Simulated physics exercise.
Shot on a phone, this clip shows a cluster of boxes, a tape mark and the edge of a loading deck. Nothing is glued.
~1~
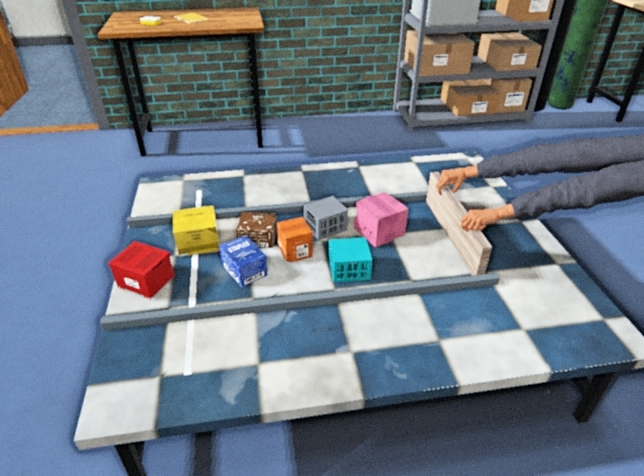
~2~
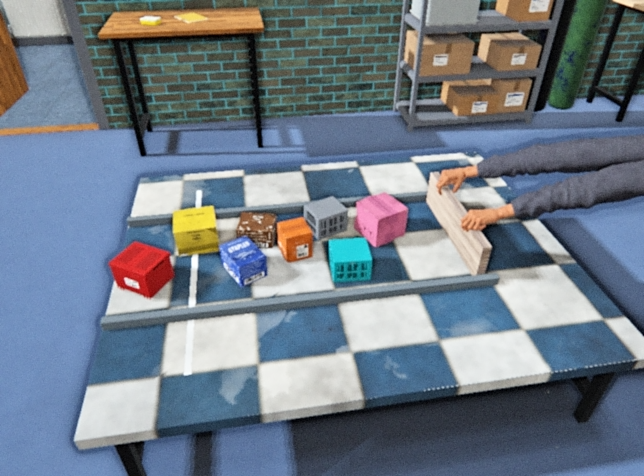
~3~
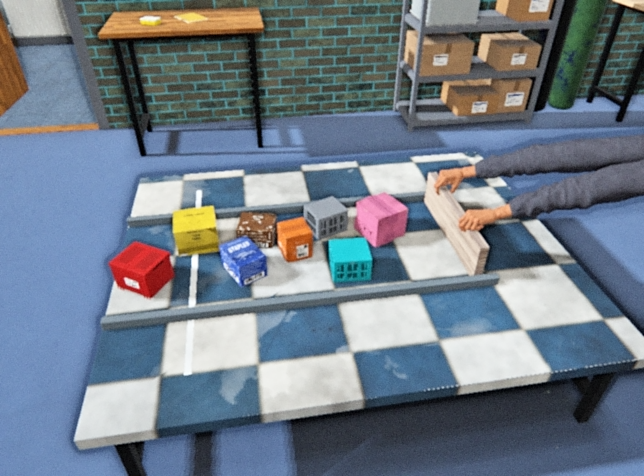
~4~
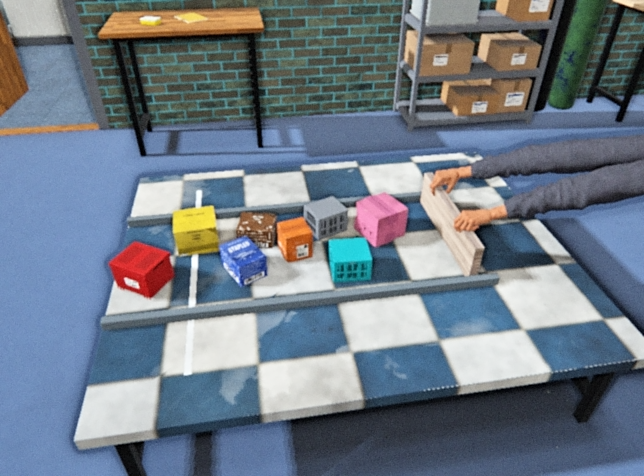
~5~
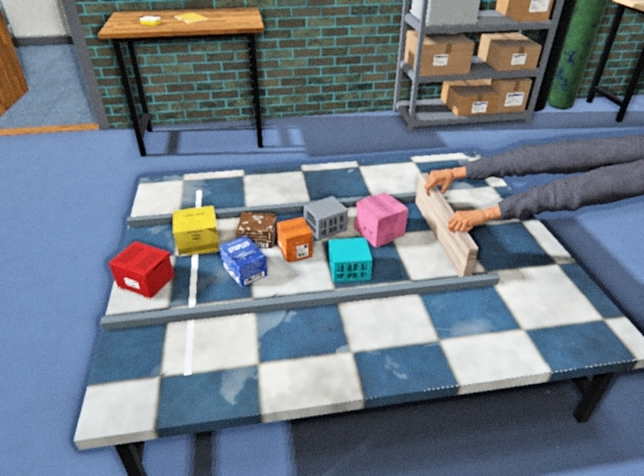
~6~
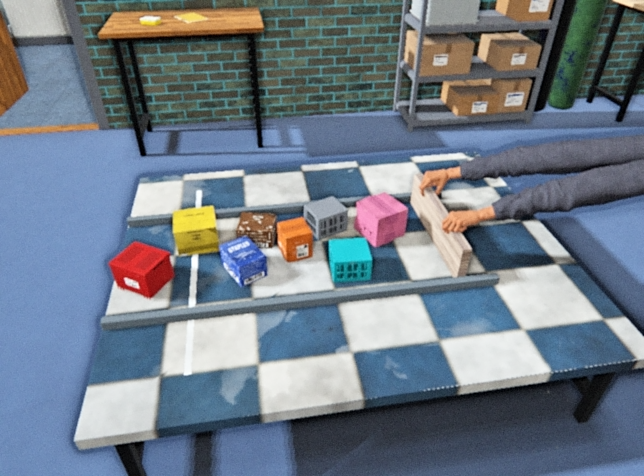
A pair of hands reaching in from the right slides a pale wooden plank slowly and slightly leftward across a blue-and-white checkered table, seen from above by a still camera in a room with a green brick wall. Between two grey rails, a red box sits at the left beyond a white tape line, with yellow, blue, brown, orange, grey, turquoise and pink ones rightward. The plank nears the pink box, while all the boxes stay still.
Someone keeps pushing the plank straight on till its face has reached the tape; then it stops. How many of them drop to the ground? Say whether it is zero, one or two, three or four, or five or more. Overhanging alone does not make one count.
It is three or four.
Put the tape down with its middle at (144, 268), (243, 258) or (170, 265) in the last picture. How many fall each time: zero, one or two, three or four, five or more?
In order: Five or more, then just one or two, then 5 or more.
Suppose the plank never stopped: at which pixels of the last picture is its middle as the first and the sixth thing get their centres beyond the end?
I'd put the first at about (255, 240) and the next at about (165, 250).
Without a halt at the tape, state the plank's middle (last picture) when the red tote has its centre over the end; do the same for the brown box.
The middle is at (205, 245) when it's the red tote, and at (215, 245) when it's the brown box.
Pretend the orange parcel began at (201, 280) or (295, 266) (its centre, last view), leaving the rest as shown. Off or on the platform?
The orange parcel is safe at the first spot and is safe at the second.
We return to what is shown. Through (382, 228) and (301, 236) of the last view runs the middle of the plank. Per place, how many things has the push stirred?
At the first point the count is 2, at the second it's 7.
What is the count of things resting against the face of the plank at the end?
That number would be 2.
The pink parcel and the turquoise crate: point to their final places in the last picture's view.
Pink parcel: About (174, 234); turquoise crate: About (172, 281).
Early on, none off yet; red tote at rest near (143, 270); yellow box at rest near (196, 231); blue box at rest near (244, 261).
Finally, the number that fall off is three or four; lost, brown box, yellow box and red tote.
